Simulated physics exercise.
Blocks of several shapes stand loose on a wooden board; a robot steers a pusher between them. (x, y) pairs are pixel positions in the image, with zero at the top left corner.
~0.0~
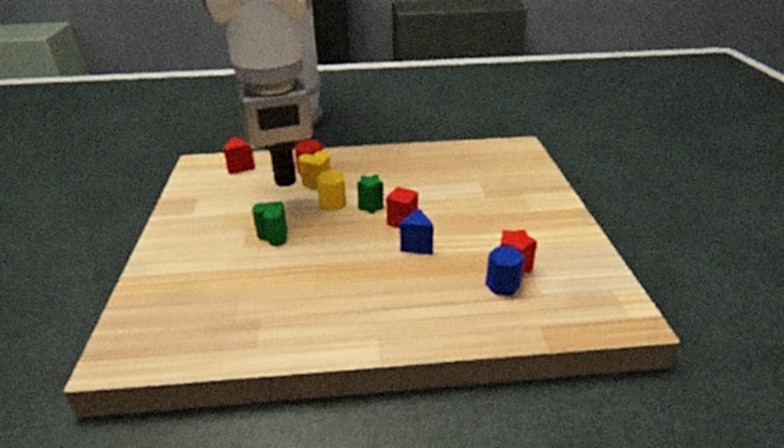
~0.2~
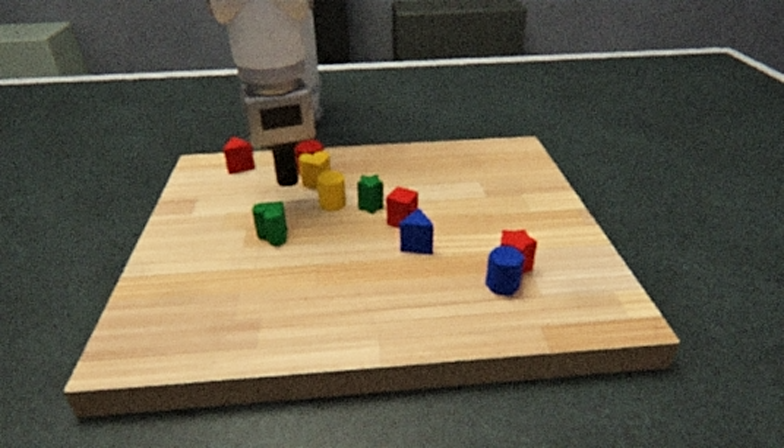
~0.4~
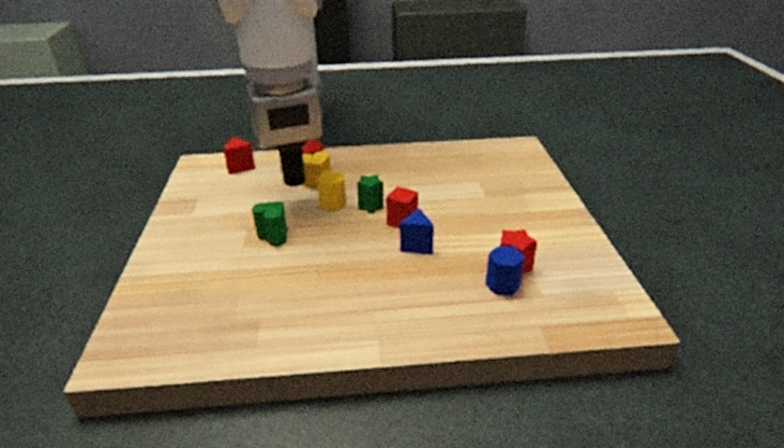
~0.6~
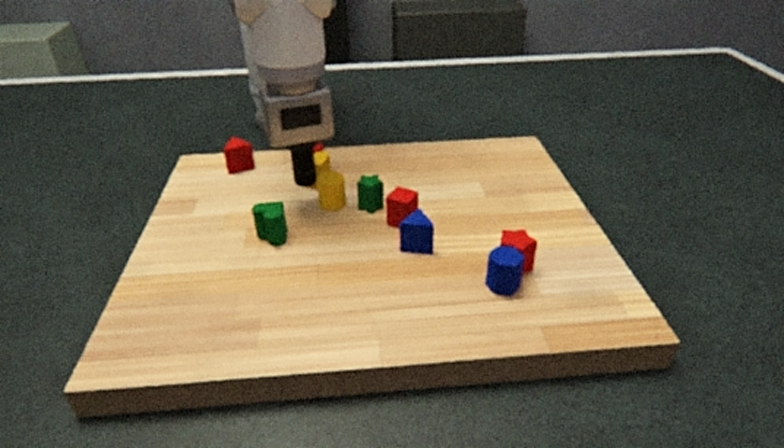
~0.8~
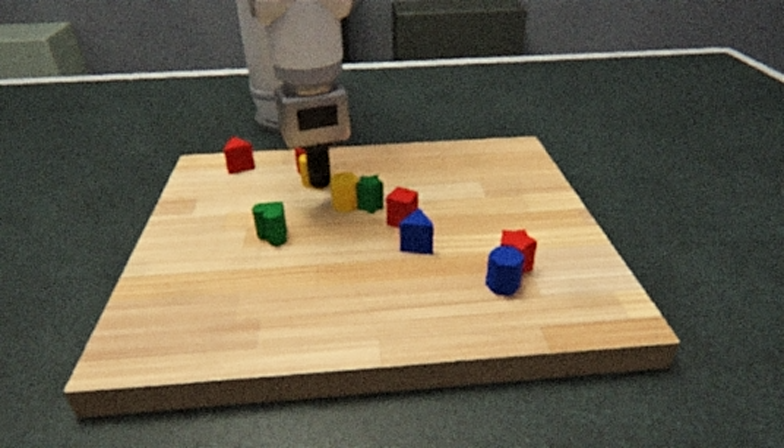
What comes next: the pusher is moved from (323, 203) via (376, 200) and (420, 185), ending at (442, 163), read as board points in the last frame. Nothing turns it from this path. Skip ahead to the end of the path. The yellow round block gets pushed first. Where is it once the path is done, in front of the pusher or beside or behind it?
The pusher should slip past it.
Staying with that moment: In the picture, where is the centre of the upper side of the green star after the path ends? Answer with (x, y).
Just about (437, 185).
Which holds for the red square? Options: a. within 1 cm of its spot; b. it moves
Letter b.
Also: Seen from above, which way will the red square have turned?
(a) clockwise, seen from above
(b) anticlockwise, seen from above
Option a.
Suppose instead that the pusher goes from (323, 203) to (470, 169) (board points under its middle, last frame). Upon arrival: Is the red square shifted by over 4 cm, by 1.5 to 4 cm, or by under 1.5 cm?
Ends under 1.5 cm away.
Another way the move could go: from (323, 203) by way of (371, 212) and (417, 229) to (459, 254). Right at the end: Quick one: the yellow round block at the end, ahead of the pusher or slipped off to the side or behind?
That block drops off.
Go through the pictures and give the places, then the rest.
Lower end of the pusher at (286, 182), tops of blocks, yellow heart-shaped block at (315, 157), yellow round block at (330, 177), green star at (370, 180), red square at (402, 194), in the first picture.
Pusher at (288, 182), blocks as before, in the second picture.
Pusher at (295, 182), blocks as before, in the third picture.
Pusher at (306, 182), blocks as before, in the fourth picture.
Pusher at (320, 183), yellow heart-shaped block partly hidden, yellow round block at (344, 178), green star at (370, 180), red square at (402, 194), in the fifth picture.
What follows on the original path. One third of the way, pusher at (376, 180); yellow round block at (399, 177); green star at (420, 185), turned 15° clockwise; red square at (416, 197), turned 55° clockwise.
Two thirds of the way, pusher at (420, 165); yellow round block at (424, 174); green star at (437, 185), turned 45° clockwise; red square at (417, 197), turned 60° clockwise.
At the end, pusher at (443, 144); yellow heart-shaped block not moved; yellow round block at (424, 174); green star at (437, 185), turned 45° clockwise; red square at (417, 197), turned 60° clockwise.
